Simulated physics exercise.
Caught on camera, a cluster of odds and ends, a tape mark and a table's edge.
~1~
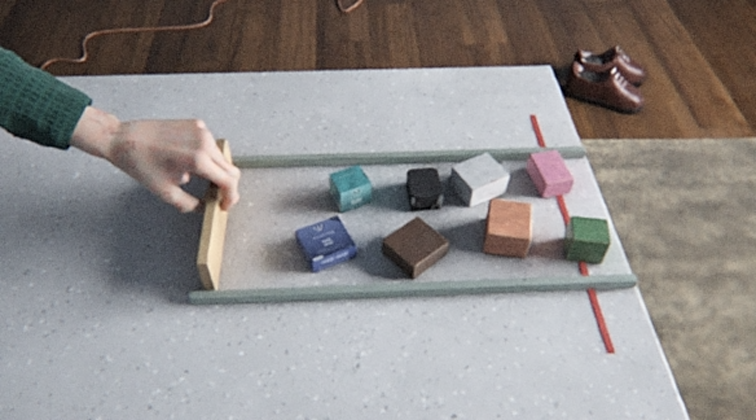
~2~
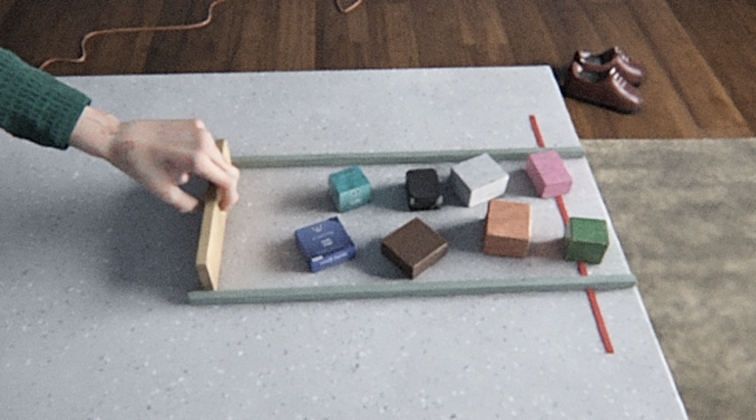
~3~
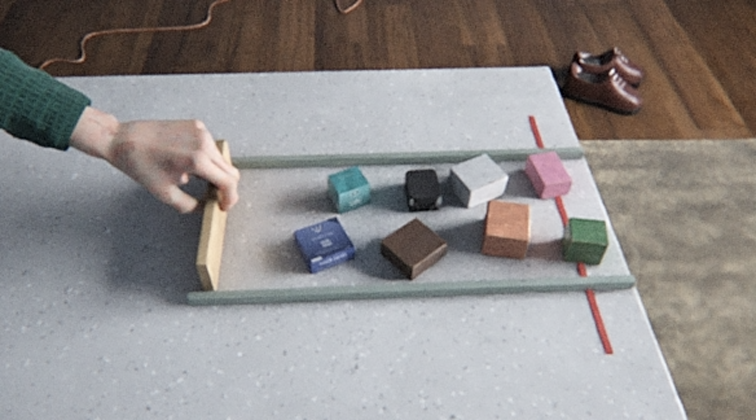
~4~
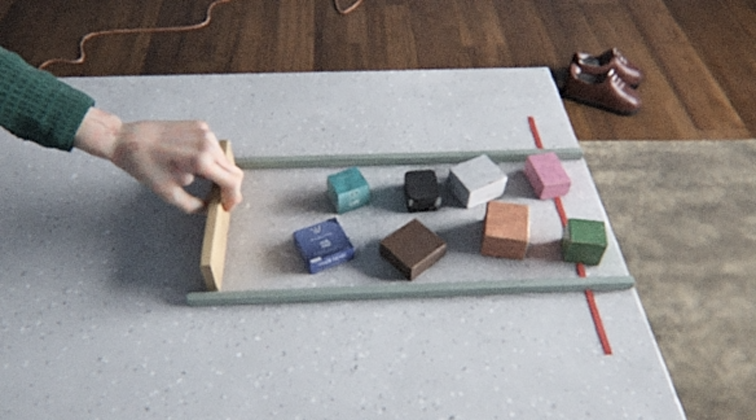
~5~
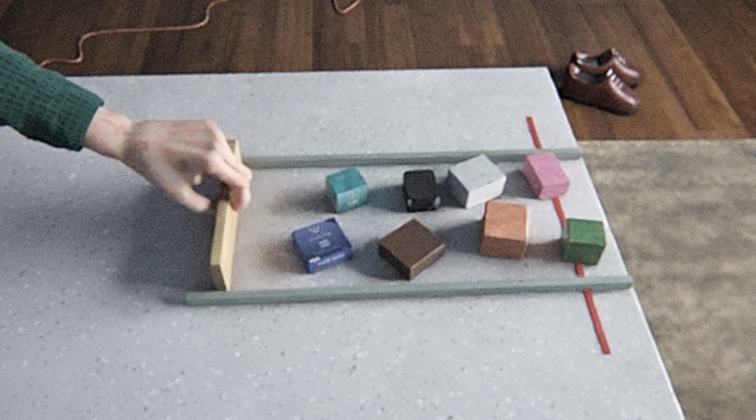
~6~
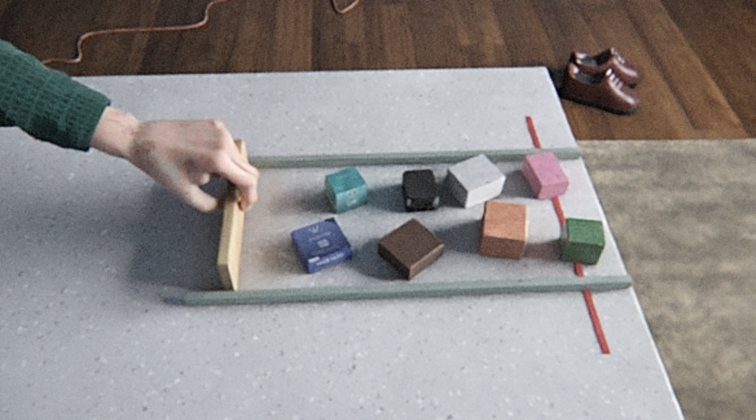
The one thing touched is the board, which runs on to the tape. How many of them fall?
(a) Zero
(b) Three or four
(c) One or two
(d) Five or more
(d) Five or more.
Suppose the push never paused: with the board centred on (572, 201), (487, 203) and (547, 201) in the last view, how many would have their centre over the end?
Going through the three places, I get 6, 1 and 4.
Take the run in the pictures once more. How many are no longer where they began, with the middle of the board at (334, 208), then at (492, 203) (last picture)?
So 3, and at the other place 8.
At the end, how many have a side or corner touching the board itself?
Tally at the end: 2.
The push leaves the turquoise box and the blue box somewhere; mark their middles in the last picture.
Final positions: Near (576, 184); near (599, 249).
Early on, none off yet; green block at rest near (582, 241); pink block at rest near (545, 175); orange block at rest near (503, 230).
A while later, none off yet; green block moving near (587, 241); pink block at rest near (545, 175); orange block travelled about its own width near (537, 225).
Further along, one off so far; green block leaning a little near (629, 237); pink block on its side near (606, 211); orange block travelled well along near (578, 212).
Finally, the number that fall off is five or more; lost, brown block, black case, white block, orange block, pink block and green block.
